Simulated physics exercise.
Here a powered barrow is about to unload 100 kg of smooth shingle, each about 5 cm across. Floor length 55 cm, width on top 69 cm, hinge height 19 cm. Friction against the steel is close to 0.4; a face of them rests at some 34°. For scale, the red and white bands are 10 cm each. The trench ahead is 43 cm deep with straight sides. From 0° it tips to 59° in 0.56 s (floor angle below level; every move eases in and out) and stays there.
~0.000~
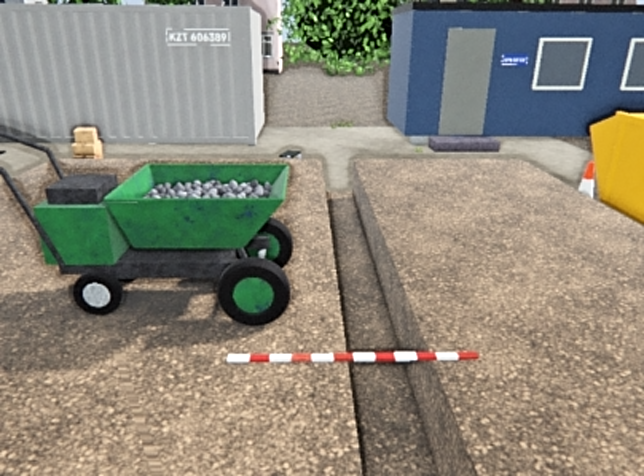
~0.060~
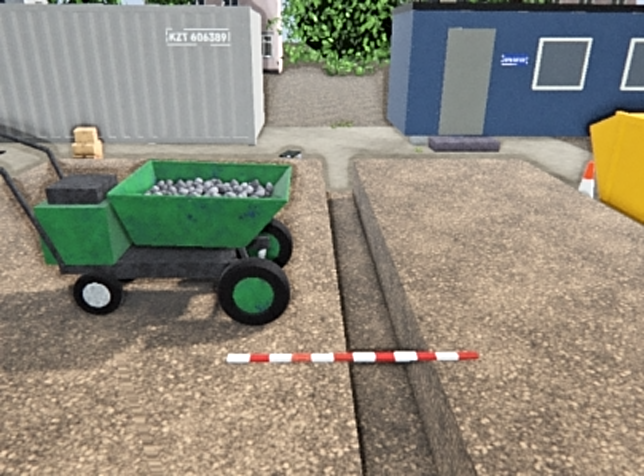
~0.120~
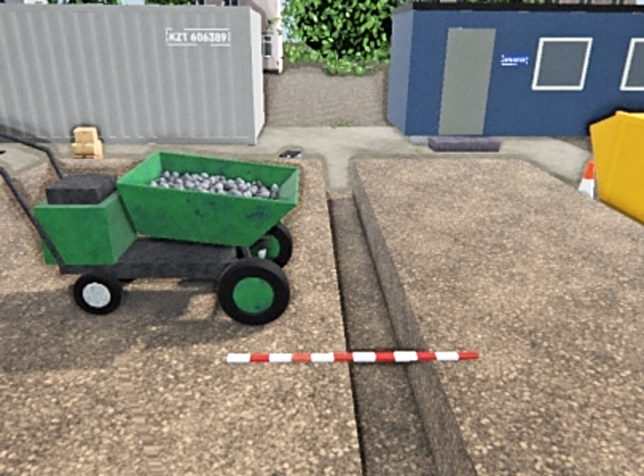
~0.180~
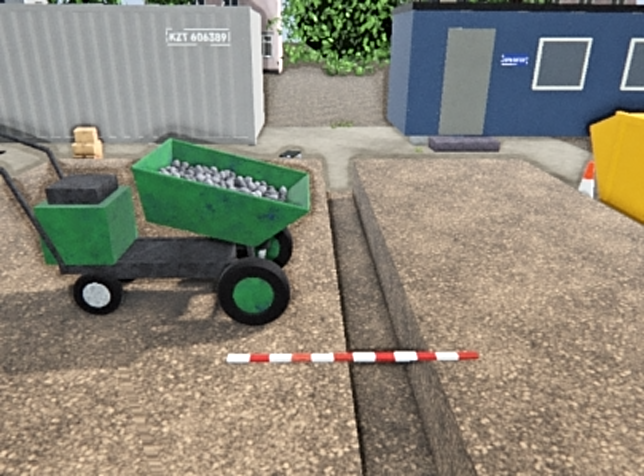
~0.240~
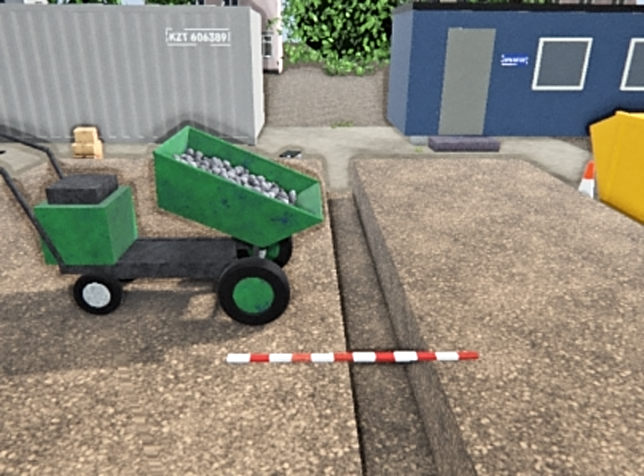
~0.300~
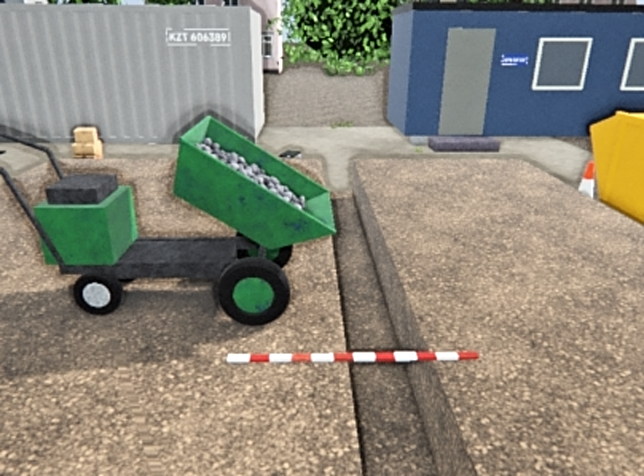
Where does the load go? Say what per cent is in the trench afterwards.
Roughly 66 per cent ends in the trench.
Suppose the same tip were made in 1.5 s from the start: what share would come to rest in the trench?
Then about 85 per cent.
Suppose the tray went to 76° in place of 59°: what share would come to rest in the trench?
Then about 70 per cent.
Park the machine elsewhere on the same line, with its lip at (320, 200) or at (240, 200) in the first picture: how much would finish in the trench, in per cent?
Near 35 per cent from the first place, 75 from the second.
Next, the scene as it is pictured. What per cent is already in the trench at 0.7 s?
Some 10 per cent.
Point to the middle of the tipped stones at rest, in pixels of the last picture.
Their middle is at about (387, 344).
After 0.4 s the floor is at 50°; 100 % in the tray; the foremost stones are at (323, 233).
After 0.7 s the floor is at 59°; 90 % in the tray, 10 % in the trench; the foremost stones are at (392, 269).
After 1.0 s the floor is at 59°; 36 % in the tray, 34 % in the trench, 30 % past the trench; the foremost stones are at (485, 293).
After 3.0 s the floor is at 59°; 3 % in the tray, 66 % in the trench, 31 % past the trench; the foremost stones are at (593, 280).
